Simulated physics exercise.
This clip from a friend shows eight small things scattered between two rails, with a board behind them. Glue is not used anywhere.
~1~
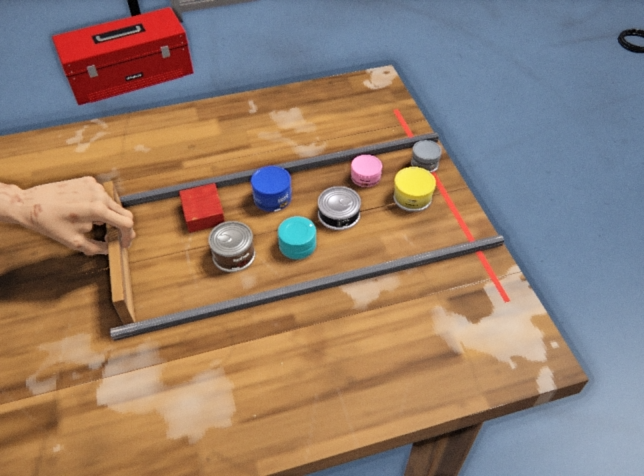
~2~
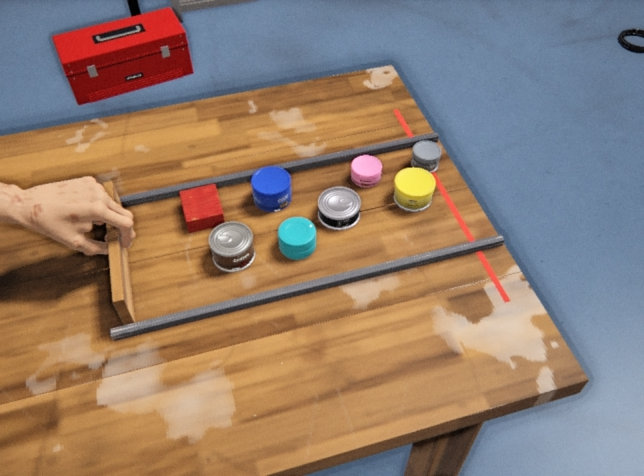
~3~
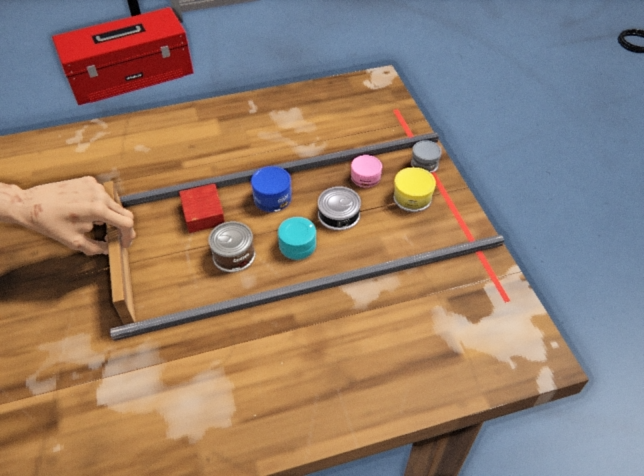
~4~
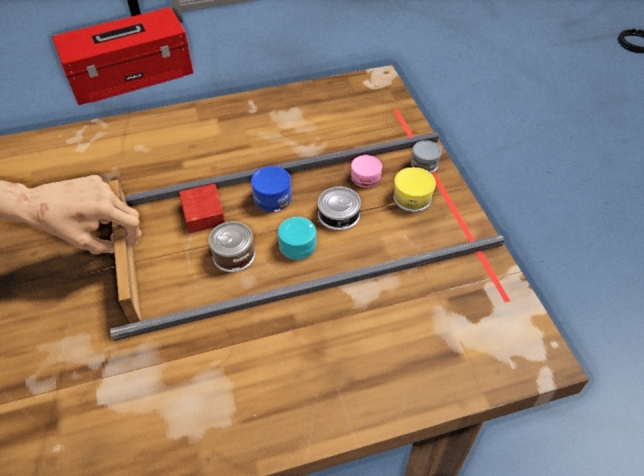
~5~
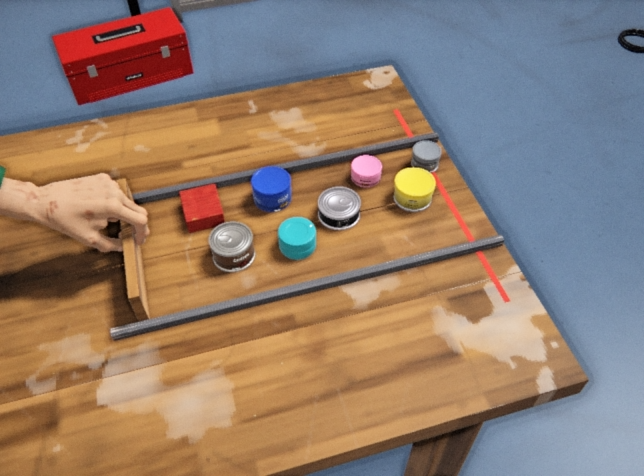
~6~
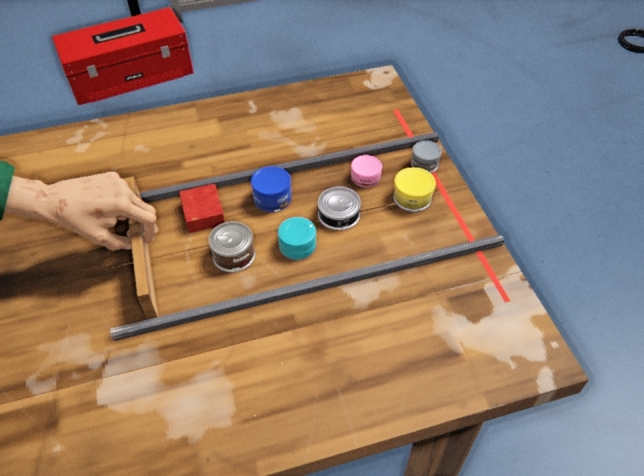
On a wooden table, a hand slides a board slightly right between two rails.
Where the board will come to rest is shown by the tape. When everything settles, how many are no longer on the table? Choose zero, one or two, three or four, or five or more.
When everything settles, five or more are no longer on the table.
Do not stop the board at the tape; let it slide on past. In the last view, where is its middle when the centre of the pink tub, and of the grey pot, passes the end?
Approx. (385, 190) for the first, approx. (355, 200) for the second.
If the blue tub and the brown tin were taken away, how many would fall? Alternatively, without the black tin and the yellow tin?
Tally per try: 3 / 3.
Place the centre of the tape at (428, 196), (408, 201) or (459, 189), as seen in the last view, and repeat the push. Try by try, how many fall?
Taken one after another, the numbers are 5, 3 and 8.
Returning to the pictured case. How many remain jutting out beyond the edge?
3 overhanging.
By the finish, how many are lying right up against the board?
The count in contact is 3.
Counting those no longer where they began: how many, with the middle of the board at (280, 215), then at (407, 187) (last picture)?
The first count is 4, and then it's 8.
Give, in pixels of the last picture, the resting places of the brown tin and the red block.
I'd put one at around (471, 193) and the other at around (443, 154).
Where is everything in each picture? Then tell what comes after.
In the first frame, grey pot (426, 157); yellow tin (414, 190); pink tub (366, 171); board (118, 250); tape (444, 192).
In the second frame, yellow tin (414, 190); brown tin (232, 247).
In the third frame, pink tub (366, 171); red block (202, 208).
In the fourth frame, grey pot (426, 157); board (124, 249).
In the fifth frame, yellow tin (414, 190); turquoise lid (297, 238).
In the sixth frame, grey pot (426, 157); yellow tin (414, 190); pink tub (366, 171); board (141, 245); tape (444, 192).
Soon after, none off yet; grey pot at rest near (426, 157); yellow tin at rest near (414, 190); pink tub at rest near (366, 171).
In the end, the number that fall off is five or more; gone, blue tub, black tin, pink tub, yellow tin and grey pot.
